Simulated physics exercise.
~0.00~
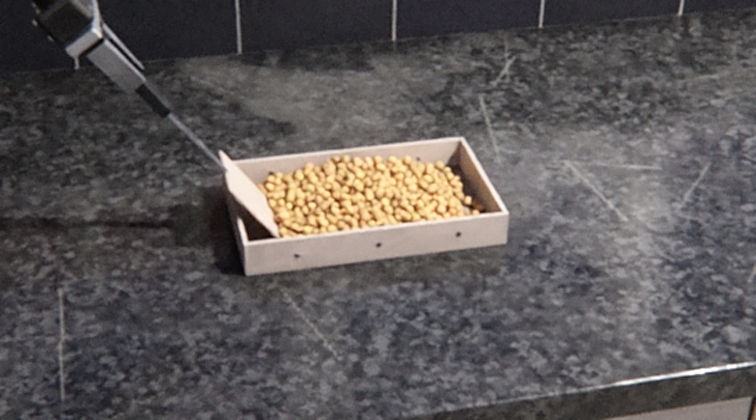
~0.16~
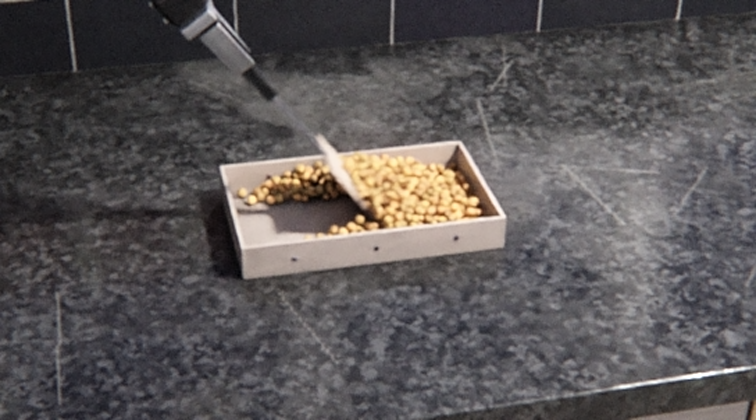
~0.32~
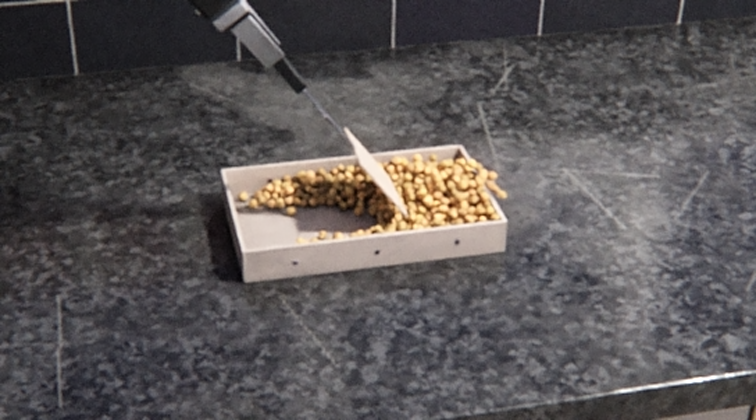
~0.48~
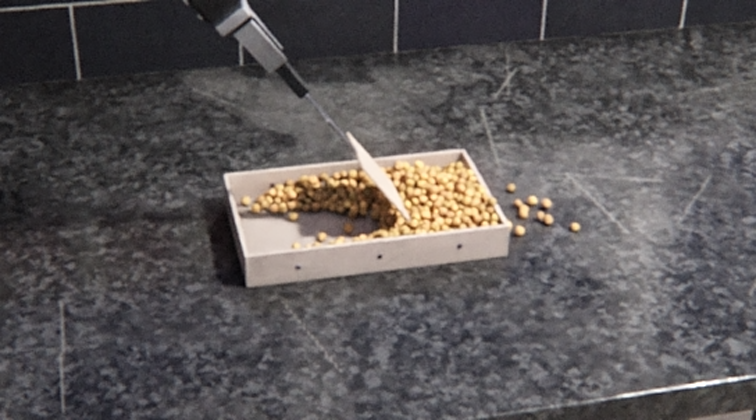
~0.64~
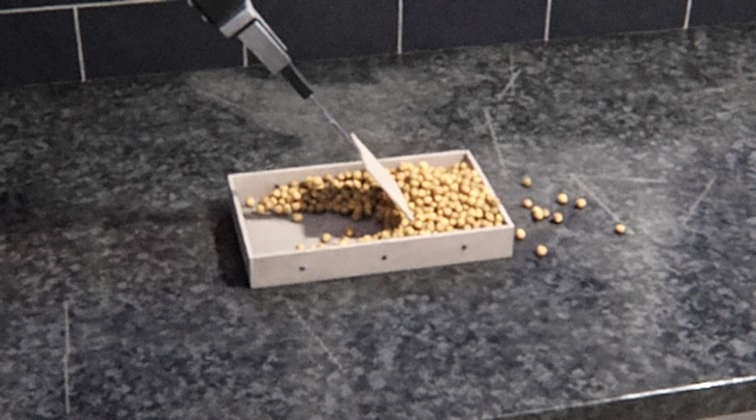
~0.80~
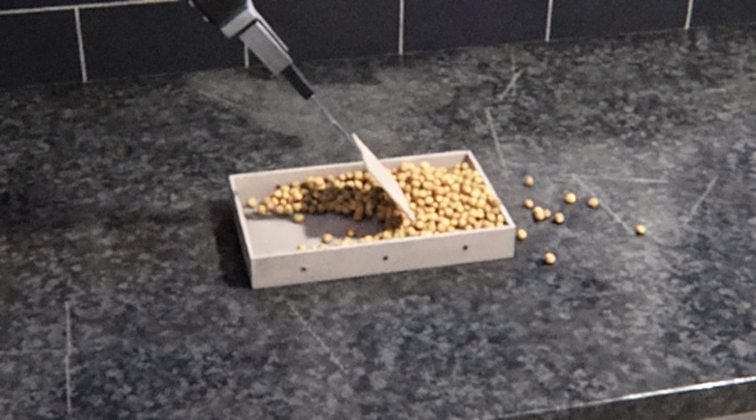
A flat, pale turner on a dark robotic arm dips into the left end of a shallow, light wooden tray full of golden chickpeas. The tray sits on a mottled dark grey countertop before dark tiles, seen from slightly above. The turner sweeps right, pushing the chickpeas into a heap and baring a patch of the tray floor. As it stops just past the middle, a few chickpeas spill over the right edge and roll across the counter. The turner stays in the heap while the strays spread out, most chickpeas remaining in the tray.
